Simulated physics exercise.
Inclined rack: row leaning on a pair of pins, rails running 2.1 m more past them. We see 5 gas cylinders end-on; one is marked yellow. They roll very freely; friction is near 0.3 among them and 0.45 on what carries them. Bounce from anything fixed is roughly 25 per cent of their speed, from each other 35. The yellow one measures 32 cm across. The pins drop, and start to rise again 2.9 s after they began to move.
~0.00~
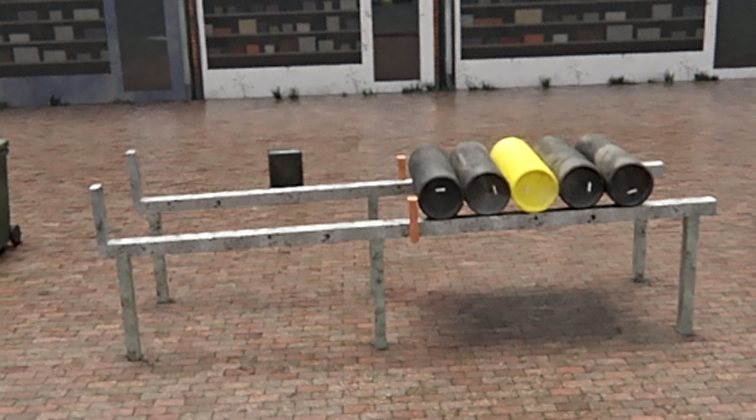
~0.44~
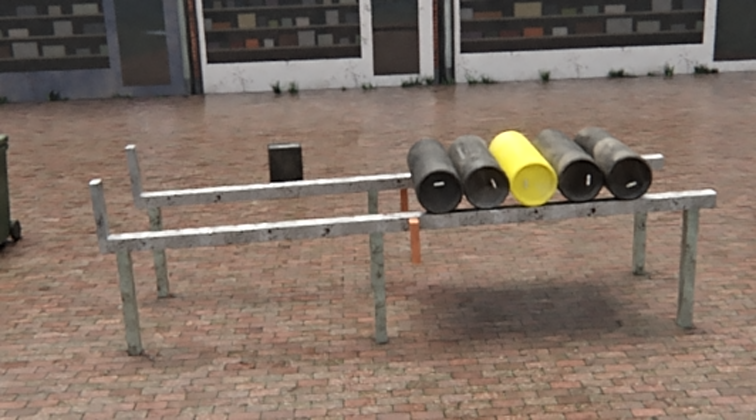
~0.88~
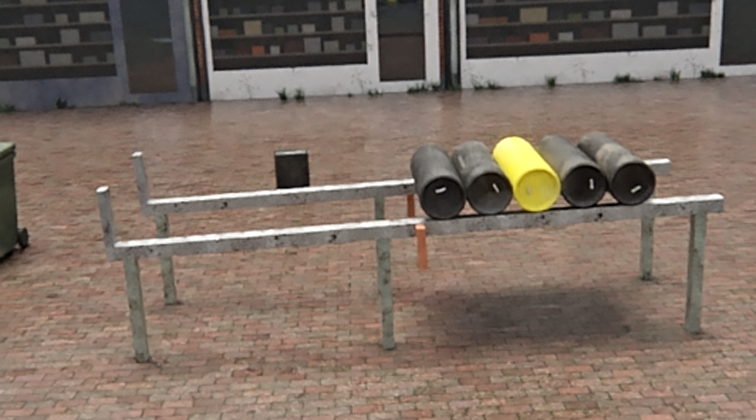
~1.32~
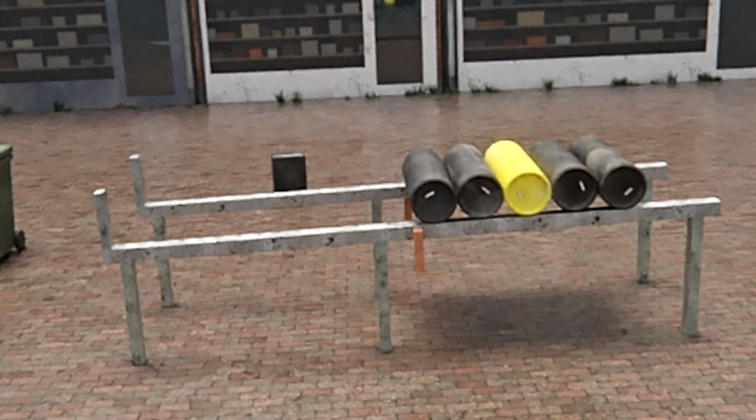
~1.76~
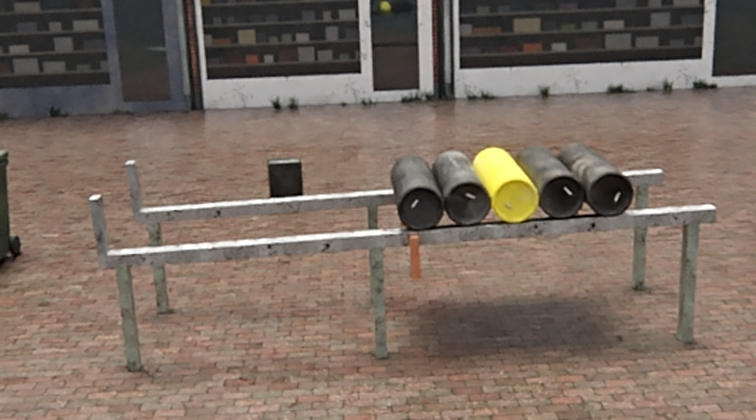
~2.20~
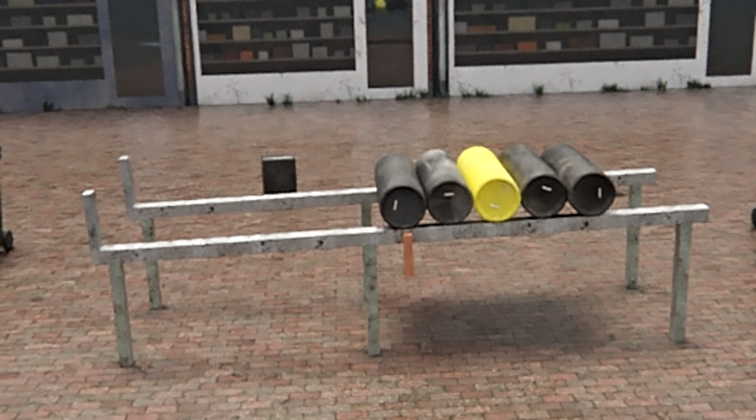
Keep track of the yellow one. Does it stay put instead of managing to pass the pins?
Yes, it stays.
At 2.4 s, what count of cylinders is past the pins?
At that instant the count is 1.
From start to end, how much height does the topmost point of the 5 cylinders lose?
Roughly 0 cm.
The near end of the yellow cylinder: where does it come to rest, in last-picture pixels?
Near pixel (469, 202).
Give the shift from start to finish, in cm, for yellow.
For yellow, 40.
After 2.4 s, yellow is on the rails, 60 cm above the pins, rolling left; 1 below the pins.
After 2.6 s, yellow is on the rails, 55 cm above the pins, rolling left; 1 below the pins.
After 4.2 s, yellow is on the rails, 45 cm above the pins; 1 below the pins.
At rest (7.1 s), yellow is on the rails, 45 cm above the pins; 1 below the pins.
